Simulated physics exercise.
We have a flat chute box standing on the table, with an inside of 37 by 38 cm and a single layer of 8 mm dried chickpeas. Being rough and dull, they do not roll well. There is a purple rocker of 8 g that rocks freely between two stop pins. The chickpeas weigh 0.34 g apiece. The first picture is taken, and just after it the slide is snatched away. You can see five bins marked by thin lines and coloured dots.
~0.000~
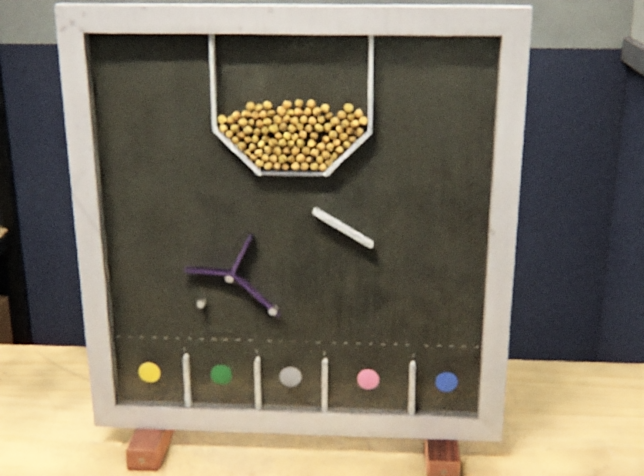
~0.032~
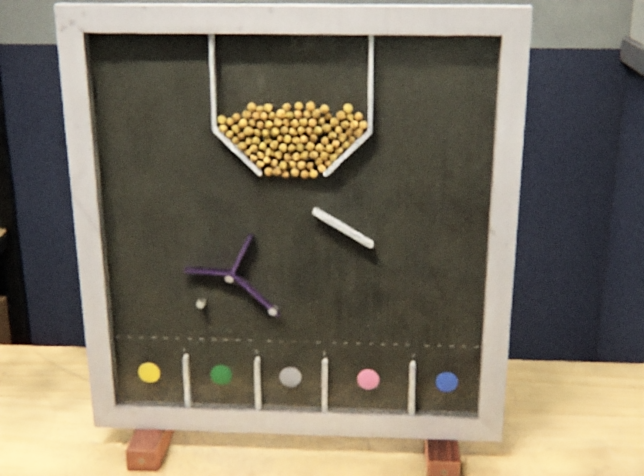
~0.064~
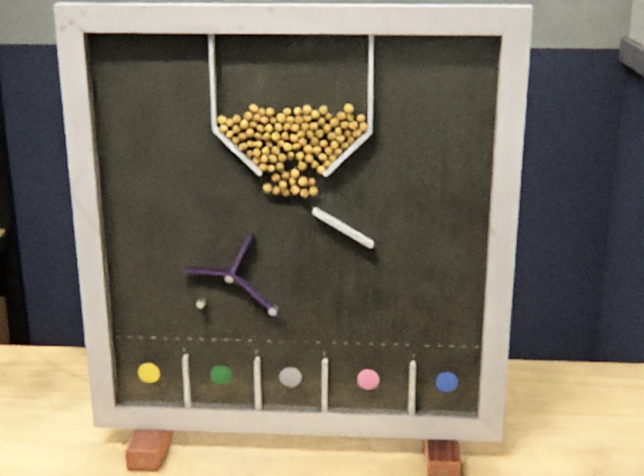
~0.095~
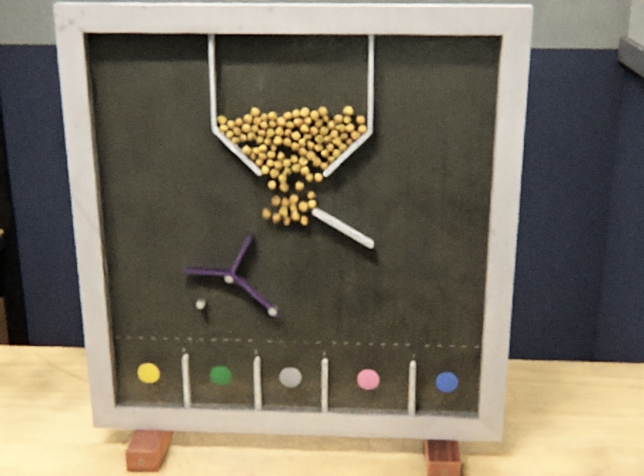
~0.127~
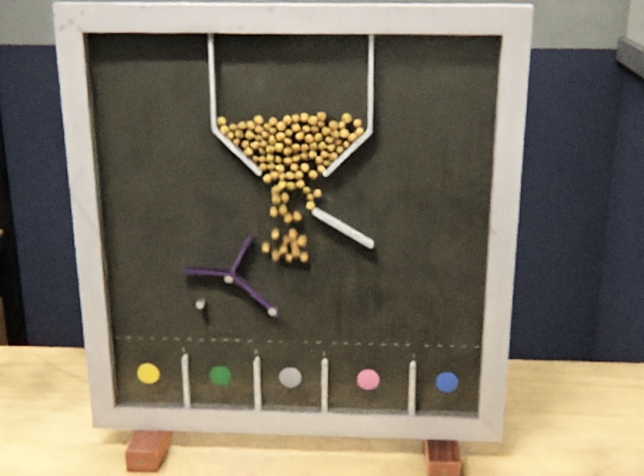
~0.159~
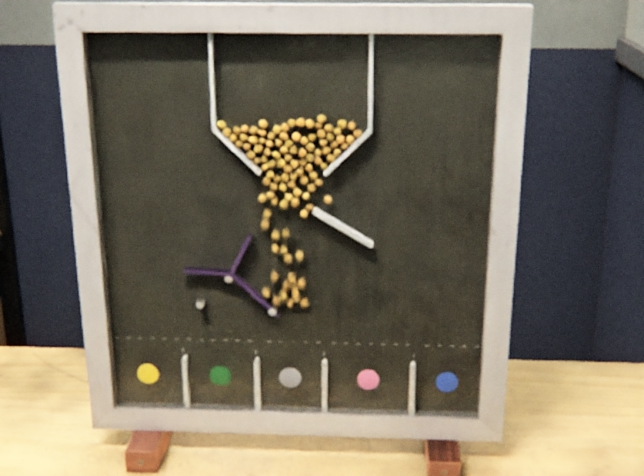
On a wooden table, a framed dark board holds a heap of round tan pieces in a funnel above a purple three-armed piece and five coloured dots. The funnel's bottom opens, and the pieces pour through the gap, a few touching the white slanted bar, most dropping past the still purple arms.
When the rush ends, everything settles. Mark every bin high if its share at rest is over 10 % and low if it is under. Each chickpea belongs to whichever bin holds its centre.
Shares at rest: Pink bin high, blue bin low, green bin low, yellow bin low, grey bin high.
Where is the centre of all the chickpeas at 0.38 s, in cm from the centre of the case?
I'd put it near 1 centimetres to the right and 9 centimetres below.
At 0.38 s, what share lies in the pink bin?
That part holds about 15 percent of it.
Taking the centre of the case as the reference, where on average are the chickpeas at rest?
About 3 cm right and 16 cm below.
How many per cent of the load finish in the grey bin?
Around 60 percent.
By 0.26 s, grey 10 %; purple rocker right end down 27°.
By 0.38 s, pink 15 %, grey 35 %; purple rocker right end down 27°.
By 0.61 s, pink 30 %, blue 5 %, grey 55 %; purple rocker right end down 27°.
Settled by 1.6 s, pink 35 %, blue 5 %, green 0 %, yellow 0 %, grey 60 %; purple rocker right end down 27°.
